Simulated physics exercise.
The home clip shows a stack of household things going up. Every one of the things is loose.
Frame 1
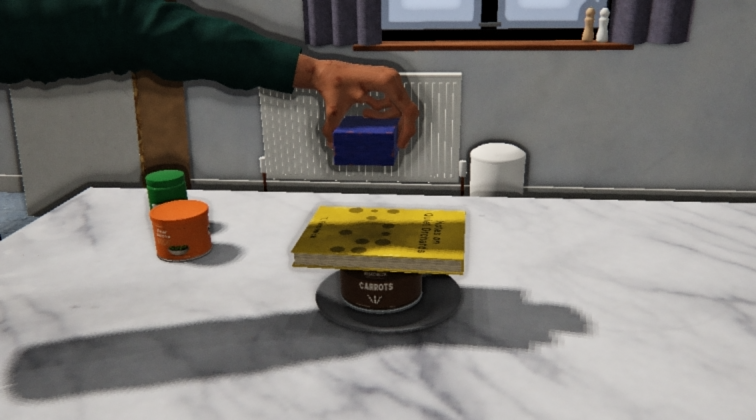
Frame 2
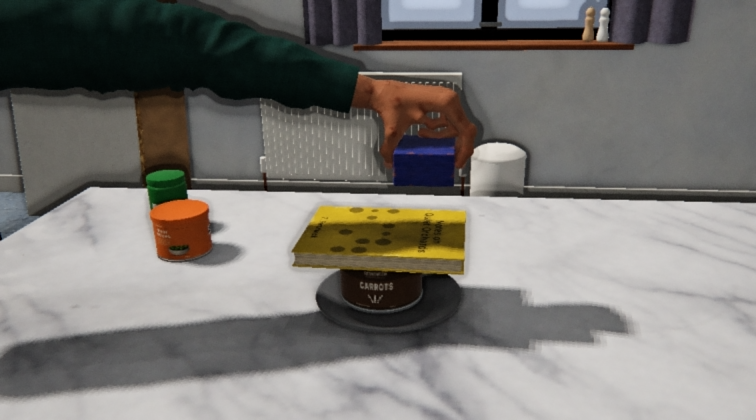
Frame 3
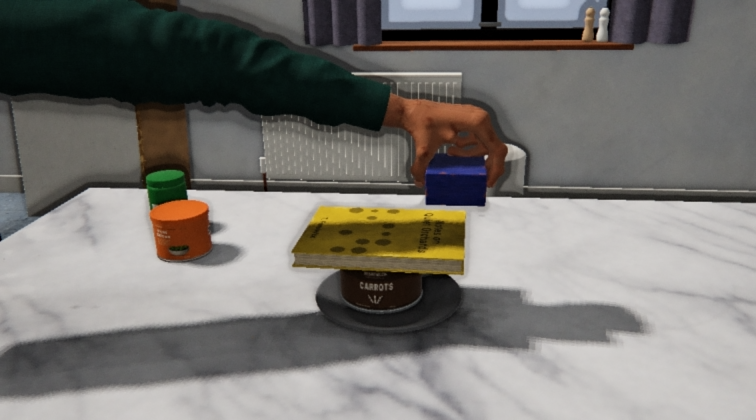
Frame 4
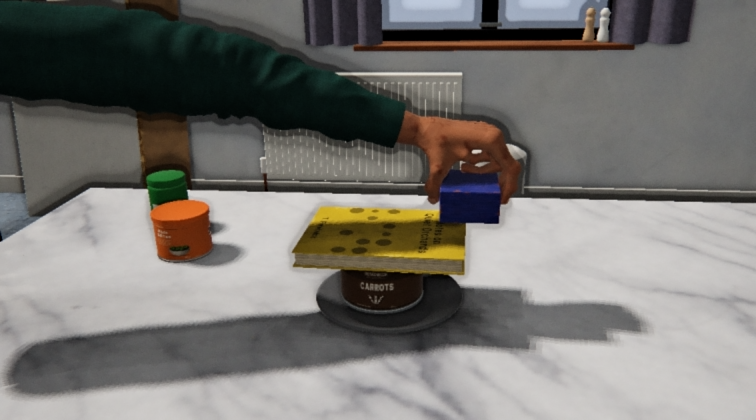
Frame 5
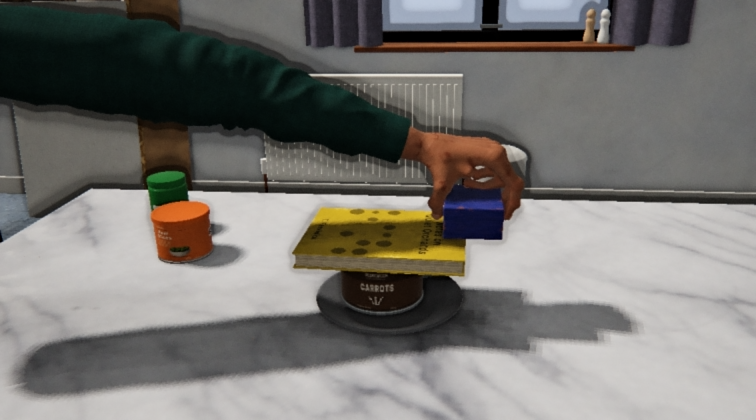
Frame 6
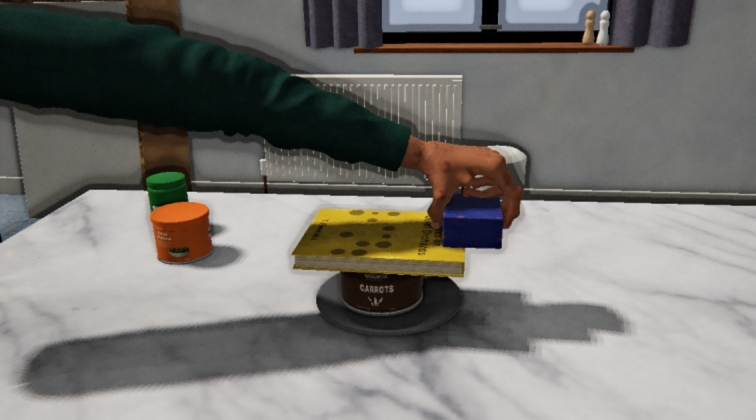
On a marble-topped table, a yellow book lies across a dark can on a grey plate, with orange and green tubs nearby, as a hand moves a blue block rightward and lowers it onto the book's right edge, still gripping it.
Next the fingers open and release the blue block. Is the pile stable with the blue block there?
Safe to say it doesn't work.
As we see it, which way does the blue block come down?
It shifts to the viewer's right.
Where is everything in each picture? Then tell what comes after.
Still above its spot; blue block (368, 140); yellow book (384, 237), in the first picture.
Still above its spot; blue block (426, 160); orange tub (182, 231), in the second picture.
Still above its spot; blue block (456, 179), in the third picture.
Still above its spot; blue block (469, 195), in the fourth picture.
Still above its spot; blue block (473, 211), in the fifth picture.
Set down, still held; blue block (472, 220); yellow book (385, 240), in the sixth picture.
Then, 0.30 s after the last picture, blue block now fallen.
Then, 0.50 s after the last picture, things are still on the move.
At rest, fallen, blue block; the other 5 in place. Seen from the same camera at the end, blue block near (502, 292). The pile comes apart.
